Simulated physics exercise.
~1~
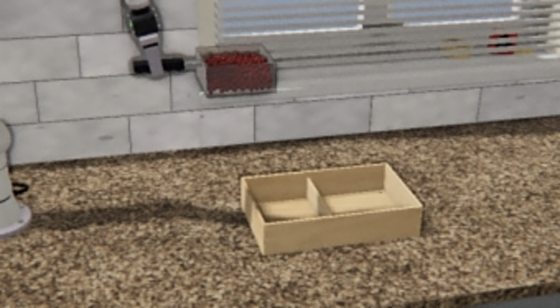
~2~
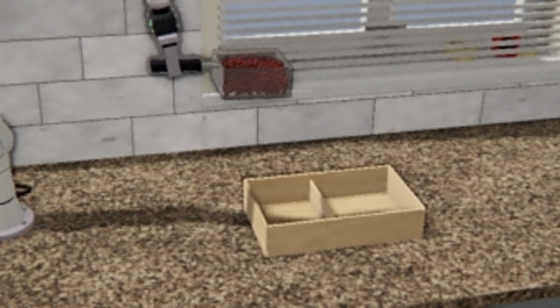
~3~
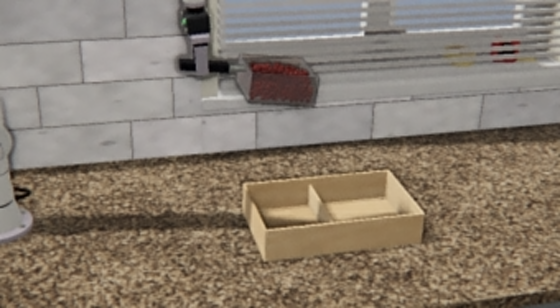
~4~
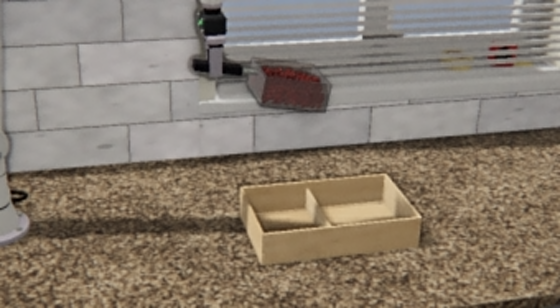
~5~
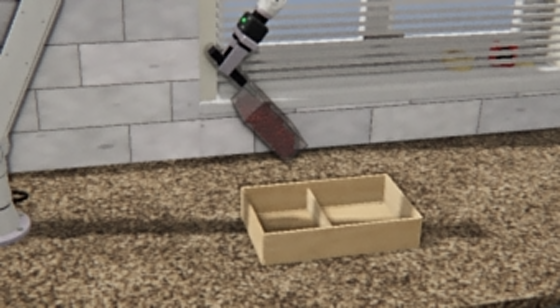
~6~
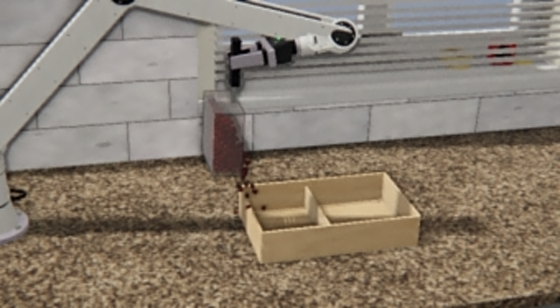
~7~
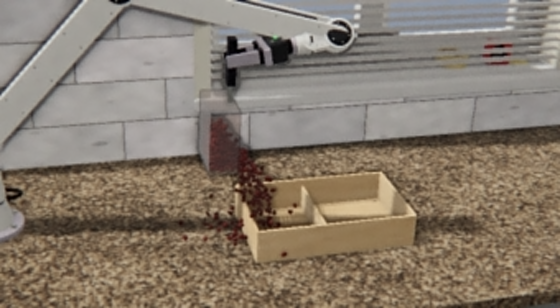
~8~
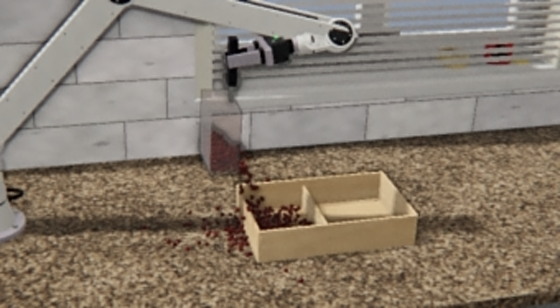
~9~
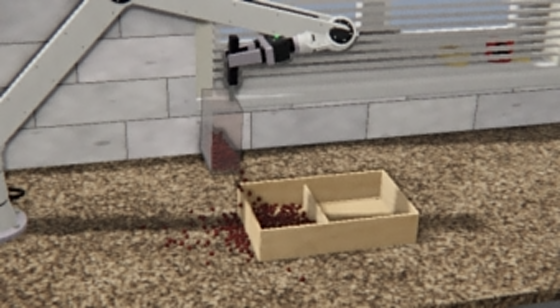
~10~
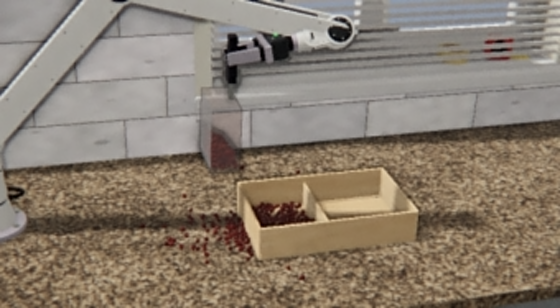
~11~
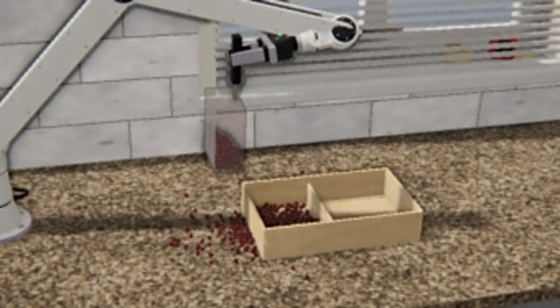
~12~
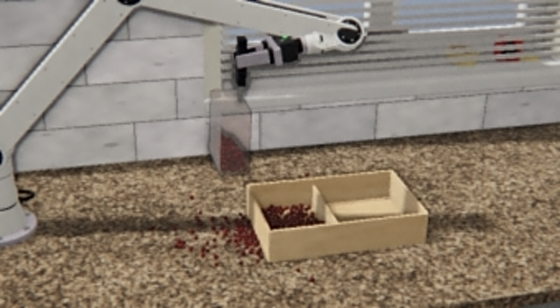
A white robot arm holds a clear box of dark red beans before a tiled wall and window blinds, above a speckled brown counter seen from slightly above by a gently swaying camera. A pale wooden crate with two compartments sits on the counter. The arm carries the box right, then tips it steeply until it hangs upright, mouth downward. Beans pour out toward the crate's left end, some landing in the left compartment and others scattering on the counter. The flow stops with beans still in the box, the right compartment empty, and the arm holding still.
